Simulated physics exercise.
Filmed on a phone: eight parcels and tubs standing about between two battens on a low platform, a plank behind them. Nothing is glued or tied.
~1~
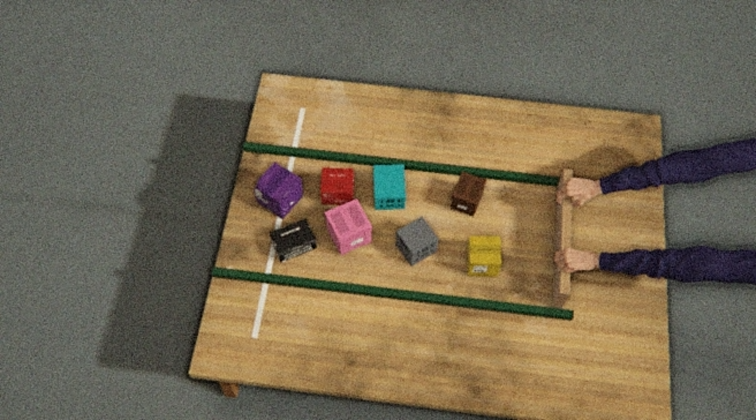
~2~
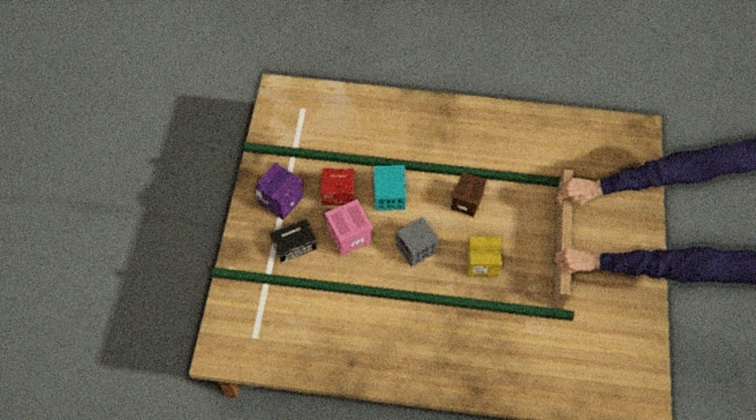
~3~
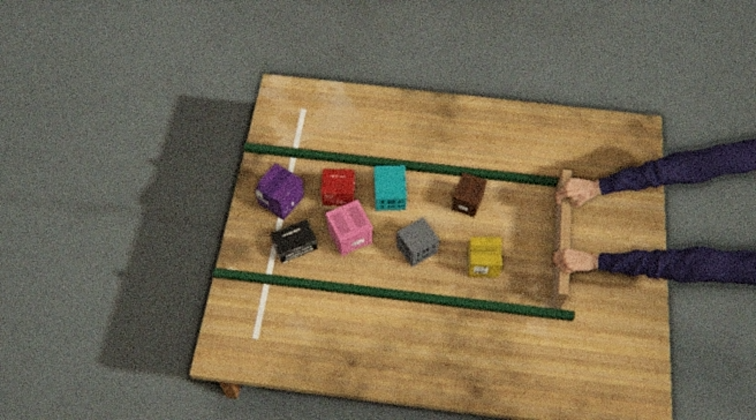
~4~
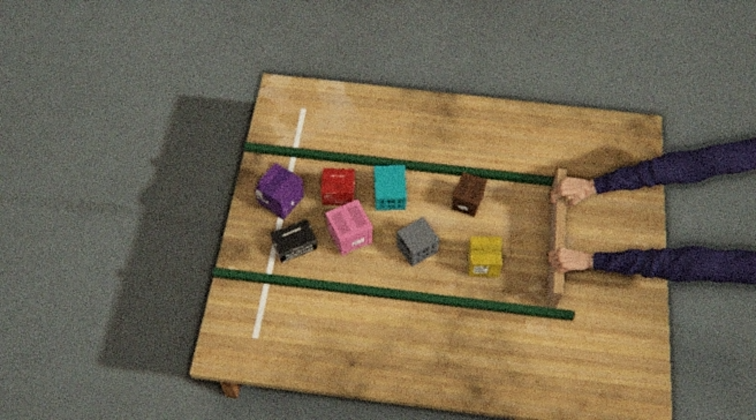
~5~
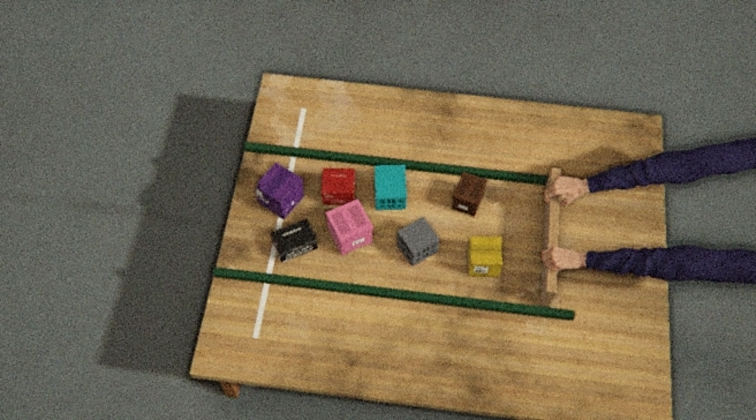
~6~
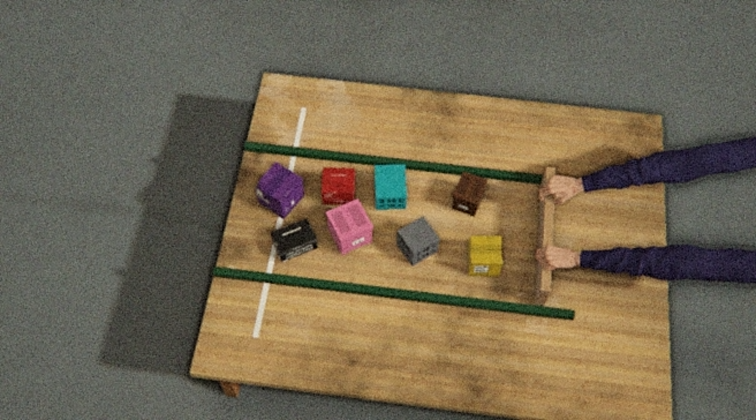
The clip opens on eight coloured boxes standing between two green battens on a wooden platform, with a white tape line at the left and two hands holding a plank at the right. The hands then slide the plank slightly left, while the boxes stay where they are.
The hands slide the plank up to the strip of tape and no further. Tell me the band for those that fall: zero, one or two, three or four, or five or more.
Outcome: The number that fall off is three or four.
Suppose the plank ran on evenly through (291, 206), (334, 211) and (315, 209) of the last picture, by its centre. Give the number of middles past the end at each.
In that order 4, 2 and 2.
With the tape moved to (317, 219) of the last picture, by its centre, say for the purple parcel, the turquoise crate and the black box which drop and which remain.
The purple parcel goes over, the turquoise crate holds on, the black box goes over.
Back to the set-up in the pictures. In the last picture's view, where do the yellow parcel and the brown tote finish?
The yellow parcel at (260, 229), the brown tote at (275, 174).
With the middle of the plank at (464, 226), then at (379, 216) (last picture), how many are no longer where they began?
At the one place 3, at the other 8.
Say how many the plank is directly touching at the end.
It touches 2.
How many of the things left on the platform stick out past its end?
It comes to 2.
Soon after, none off yet; purple parcel at rest near (280, 191); black box at rest near (294, 240); red box at rest near (339, 186).
After that, none off yet; purple parcel displaced a little near (262, 190); black box displaced about its own width near (247, 233); red box displaced about its own width near (303, 181).
In the end, the number that fall off is three or four; gone, pink tote, red box, black box and purple parcel.
